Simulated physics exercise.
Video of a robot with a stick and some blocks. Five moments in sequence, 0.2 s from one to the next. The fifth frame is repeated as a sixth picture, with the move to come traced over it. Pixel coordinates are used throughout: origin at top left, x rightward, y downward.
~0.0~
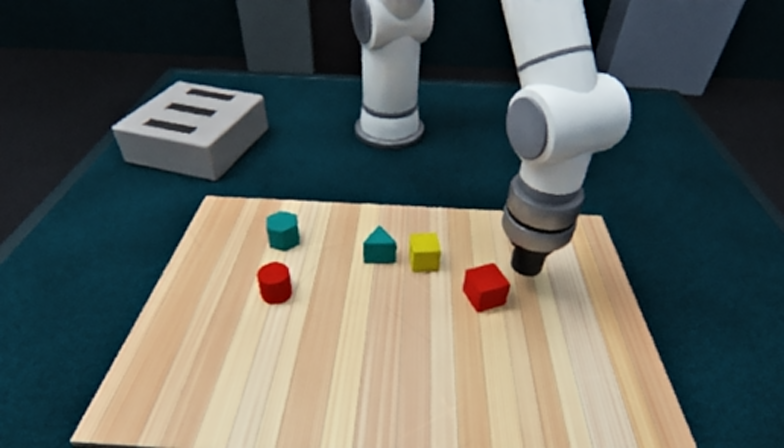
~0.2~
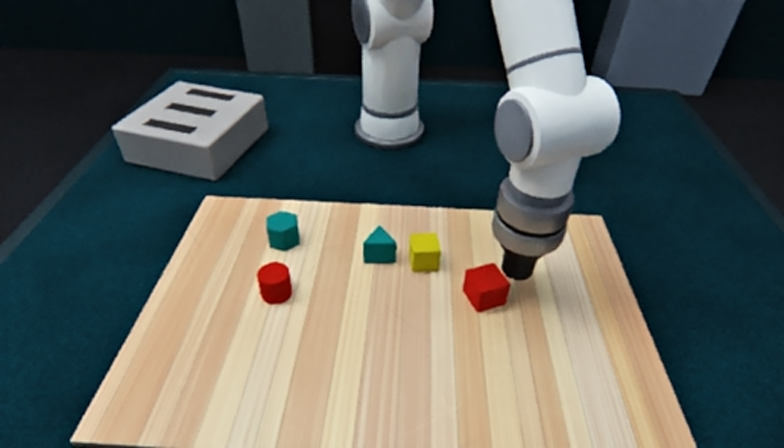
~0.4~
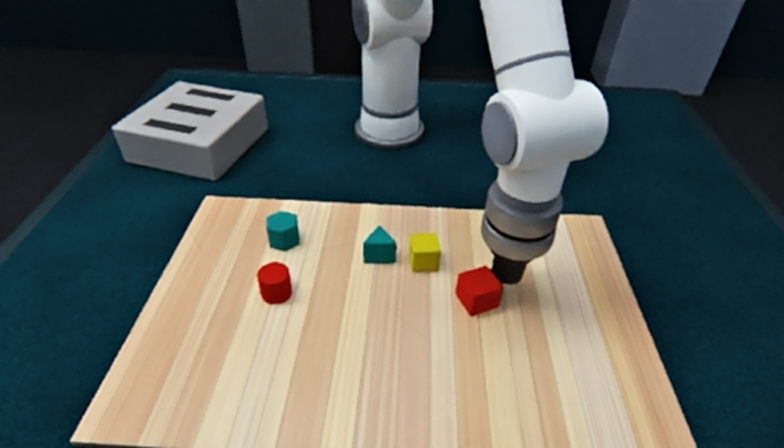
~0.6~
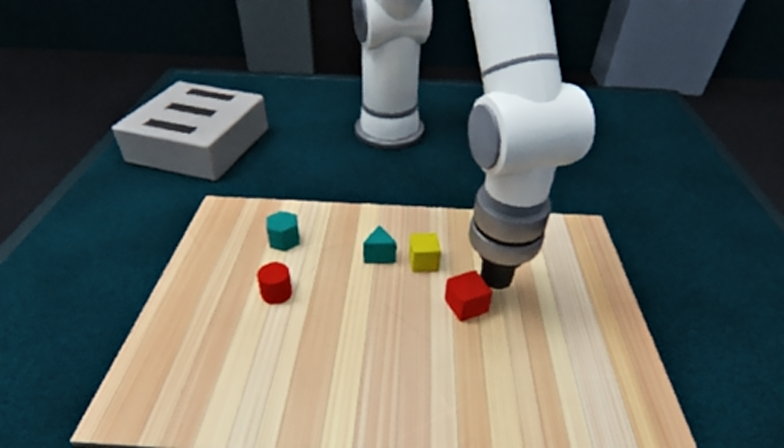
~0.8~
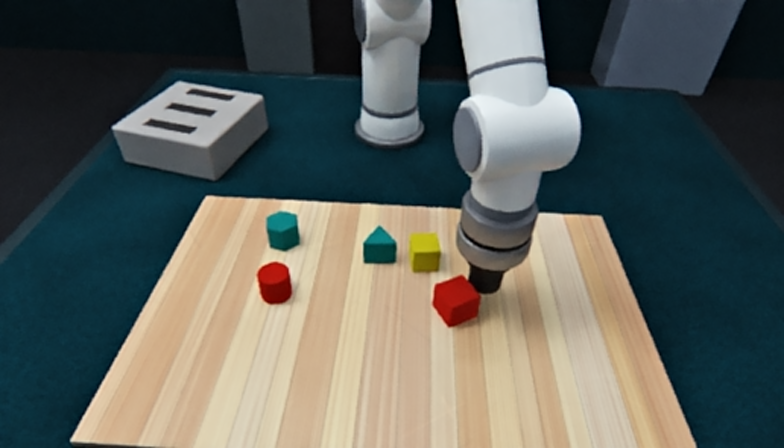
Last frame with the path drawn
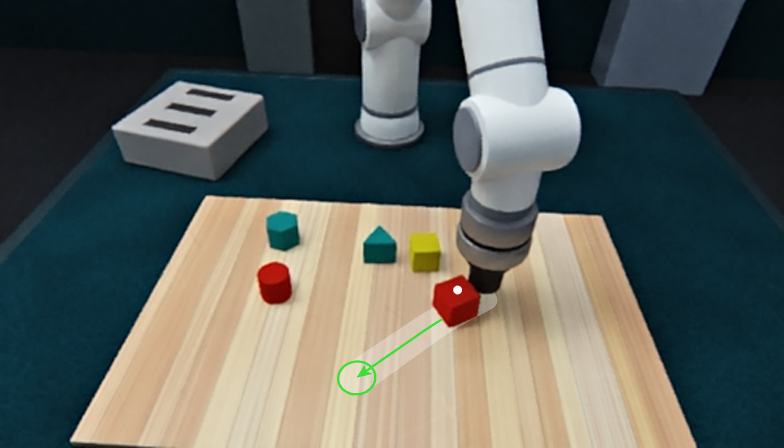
White robot arm with a dark tip moving left and nudging a red block left and slightly forward across a wooden board.
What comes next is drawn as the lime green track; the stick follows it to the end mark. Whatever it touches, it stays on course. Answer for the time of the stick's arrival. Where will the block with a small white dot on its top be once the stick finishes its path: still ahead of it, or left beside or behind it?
Ahead to the end.
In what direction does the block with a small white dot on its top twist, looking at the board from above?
It twists clockwise.
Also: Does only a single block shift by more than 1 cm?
It seems so.
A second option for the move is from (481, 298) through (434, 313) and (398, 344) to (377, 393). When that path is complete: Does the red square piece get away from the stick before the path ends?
Yes, it checks out.
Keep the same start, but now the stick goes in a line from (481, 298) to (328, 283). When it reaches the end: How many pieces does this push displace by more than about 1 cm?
Most likely one.
The line goes from (481, 298) via (441, 320) and (401, 347), ending at (357, 377); the dot is on the red square piece.
The first path, step by step. One third of the way, stick (443, 305); red square piece (413, 312).
Two thirds of the way, stick (401, 332); red square piece (366, 337), turned 15° clockwise.
At the end, stick (356, 362); yellow square piece unmoved; red square piece (314, 364), turned 35° clockwise.
